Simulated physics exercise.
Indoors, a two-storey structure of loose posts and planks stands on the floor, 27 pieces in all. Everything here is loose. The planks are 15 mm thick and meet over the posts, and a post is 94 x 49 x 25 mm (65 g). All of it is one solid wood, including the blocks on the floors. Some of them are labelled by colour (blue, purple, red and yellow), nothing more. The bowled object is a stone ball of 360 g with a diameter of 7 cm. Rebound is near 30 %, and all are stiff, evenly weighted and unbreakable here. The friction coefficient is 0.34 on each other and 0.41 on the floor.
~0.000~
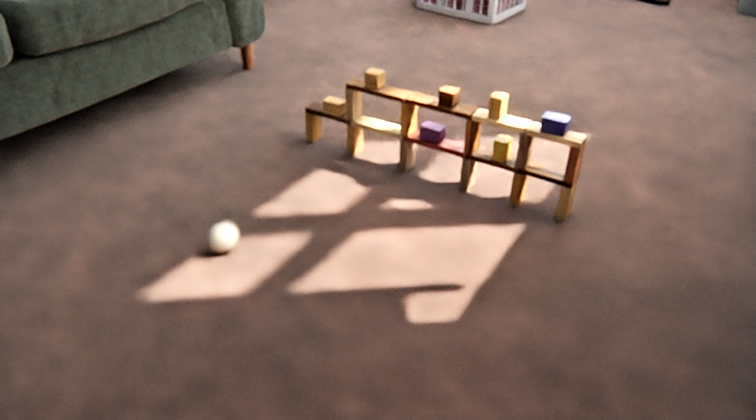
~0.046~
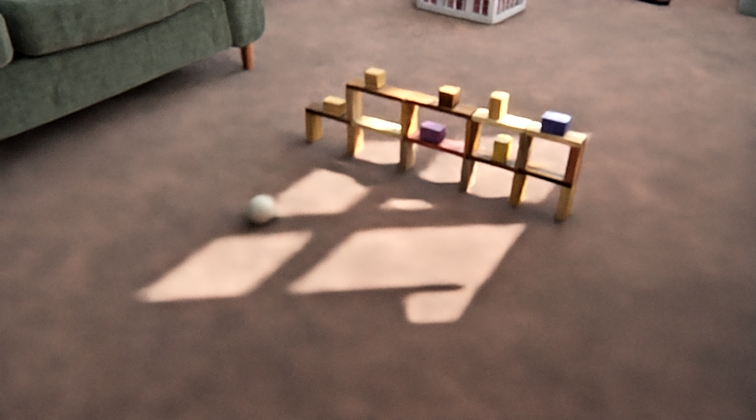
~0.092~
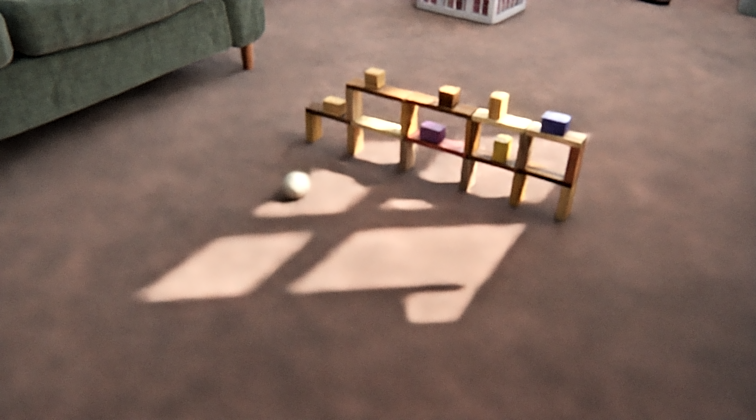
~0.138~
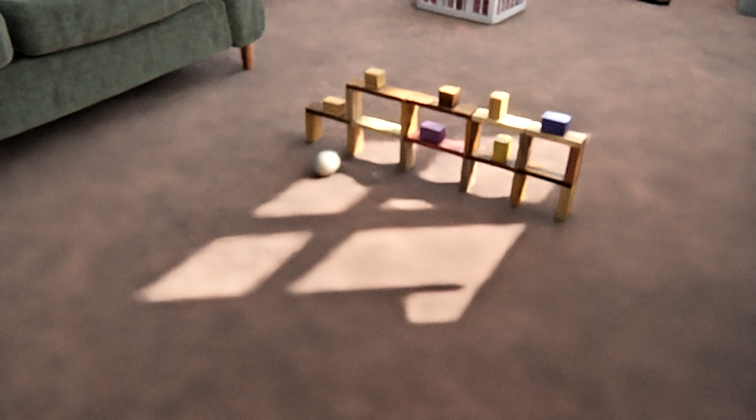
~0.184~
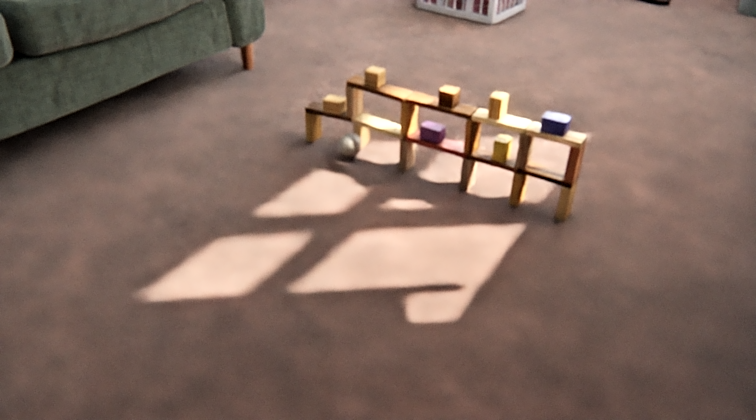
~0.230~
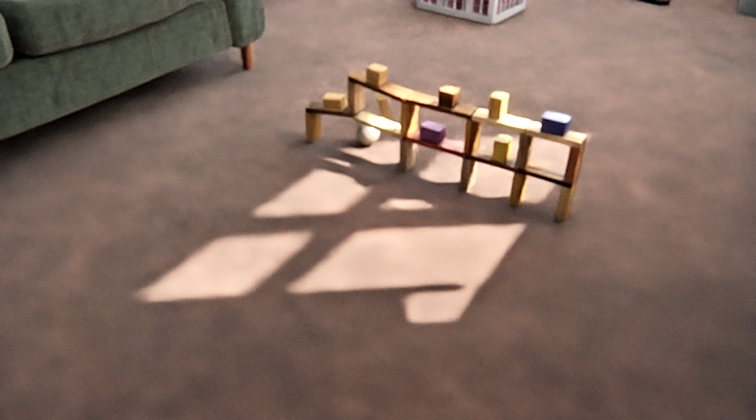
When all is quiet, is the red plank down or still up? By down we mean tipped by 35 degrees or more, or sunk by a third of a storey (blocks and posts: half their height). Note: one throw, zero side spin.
It is still up.
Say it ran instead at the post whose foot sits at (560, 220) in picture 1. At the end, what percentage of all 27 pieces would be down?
That way, 20 per cent.
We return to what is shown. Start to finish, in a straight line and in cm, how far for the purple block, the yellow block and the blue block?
Here purple ends up 0 centimetres away, yellow 0 centimetres and blue 0 centimetres.
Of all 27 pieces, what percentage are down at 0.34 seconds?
By then 20 %.
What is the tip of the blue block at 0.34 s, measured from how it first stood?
0°.
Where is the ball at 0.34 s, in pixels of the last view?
You'll find it near (405, 109).
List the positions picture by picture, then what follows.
In the first picture (places mark the middle of the side facing us), ball (222, 237) 50 cm from contact, 2.9 m/s; red plank (435, 147); yellow block (499, 152); purple block (429, 135); nothing disturbed.
Ball (261, 210) 36 cm from contact, 2.9 m/s; red plank (435, 147), in the second picture.
Ball (295, 185) 23 cm from contact, 2.9 m/s; red plank (435, 147), in the third picture.
Ball (326, 163) 9 cm from contact, 2.9 m/s; red plank (435, 147), in the fourth picture.
Ball (351, 145) after contact, 1.9 m/s; red plank (435, 147); steepest lean 6°, the post at (365, 130); 6 disturbed, none down, in the fifth picture.
Ball (368, 133) after contact, 1.9 m/s; red plank (435, 147); blue block (553, 127); purple block (429, 135); 7 disturbed, none down, in the sixth picture.
After 0.34 s, ball still moving; 6 of the 27 pieces down; red plank unmoved.
After 0.58 s, ball still moving; 8 of the 27 pieces down; red plank unmoved.
At rest (1.3 s), ball rolling away; 8 of the 27 pieces down; red plank unmoved; blue block unmoved; purple block unmoved. As the last picture would show them, middles, red plank near (439, 144), blue block near (555, 124).
